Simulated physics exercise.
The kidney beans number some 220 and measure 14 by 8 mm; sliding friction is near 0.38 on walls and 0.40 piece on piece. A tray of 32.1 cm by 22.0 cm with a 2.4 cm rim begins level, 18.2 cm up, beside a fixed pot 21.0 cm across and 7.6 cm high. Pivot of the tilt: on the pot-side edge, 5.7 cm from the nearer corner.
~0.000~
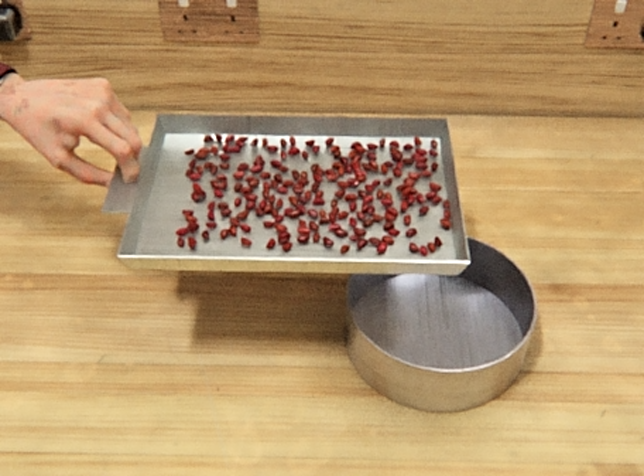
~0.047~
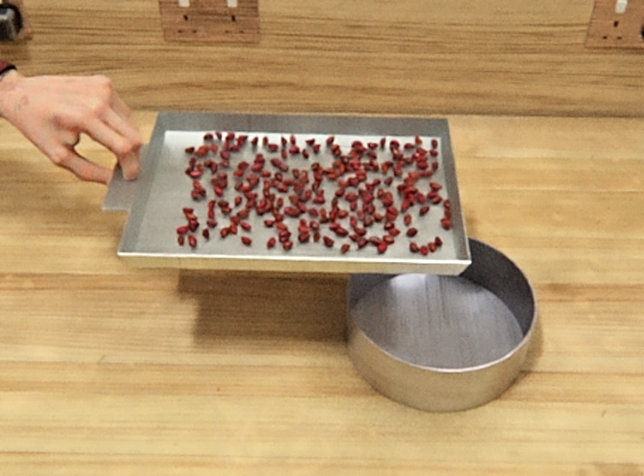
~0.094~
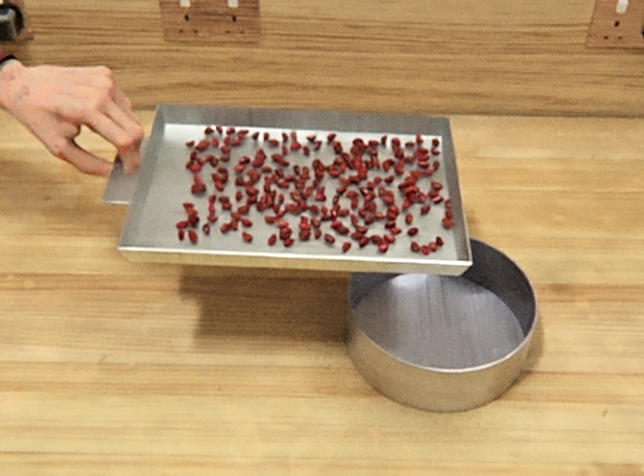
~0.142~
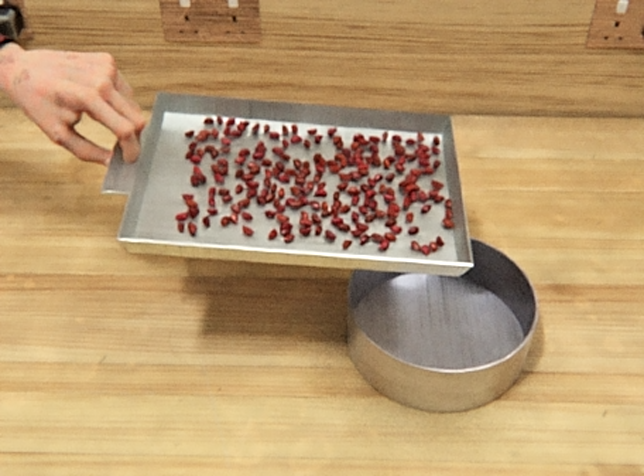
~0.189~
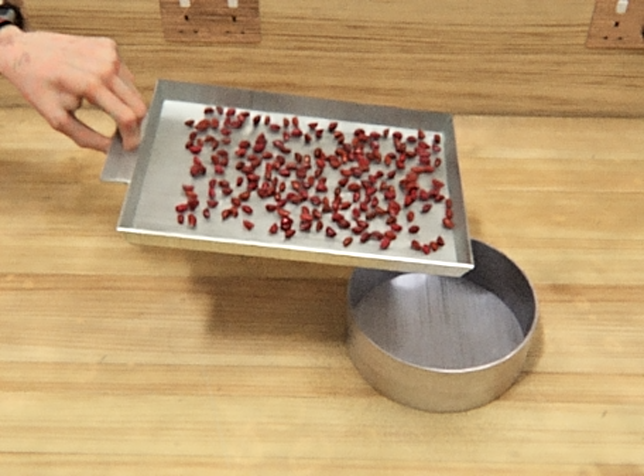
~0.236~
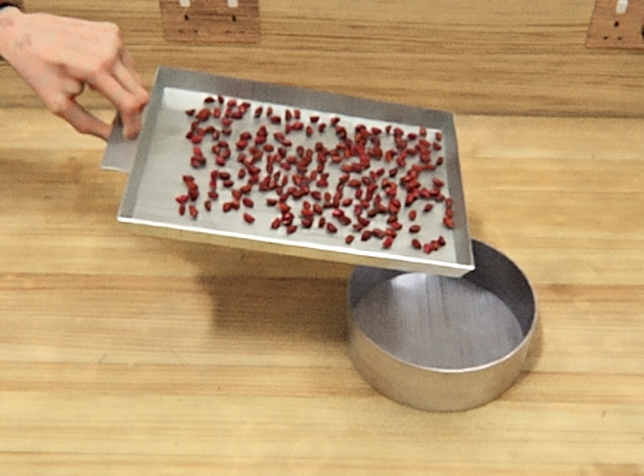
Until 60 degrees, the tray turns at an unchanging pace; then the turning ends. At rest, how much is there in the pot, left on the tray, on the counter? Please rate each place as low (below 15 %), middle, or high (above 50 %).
Pot: Middle, tray: High, counter: Low.
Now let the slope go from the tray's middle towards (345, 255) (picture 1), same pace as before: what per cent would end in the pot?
My best guess is some 15 per cent.
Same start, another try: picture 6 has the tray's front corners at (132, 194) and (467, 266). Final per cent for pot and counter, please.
Pot 35; counter 25.
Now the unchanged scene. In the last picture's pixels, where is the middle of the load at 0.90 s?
Estimated centre of load: Around (443, 212).
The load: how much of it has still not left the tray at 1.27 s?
Roughly 80 per cent.
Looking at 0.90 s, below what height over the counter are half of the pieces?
I'd put it near 22 cm.
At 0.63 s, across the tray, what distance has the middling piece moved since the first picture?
It has moved some 5 cm from its start.
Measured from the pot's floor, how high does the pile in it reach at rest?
Around 1.0 cm above the floor.
Then, at 0.63 s, tilt 34 degrees; the tray holds 100 %, the pot 0 %.
Then, at 0.90 s, tilt 50 degrees; the tray holds 100 %, the pot 0 %.
After 1.27 s, tilt 60 degrees; the tray holds 80 %, the pot 10 %.
By 2.7 s all is still; pot 25 %, tray 70 %, counter 5 %.
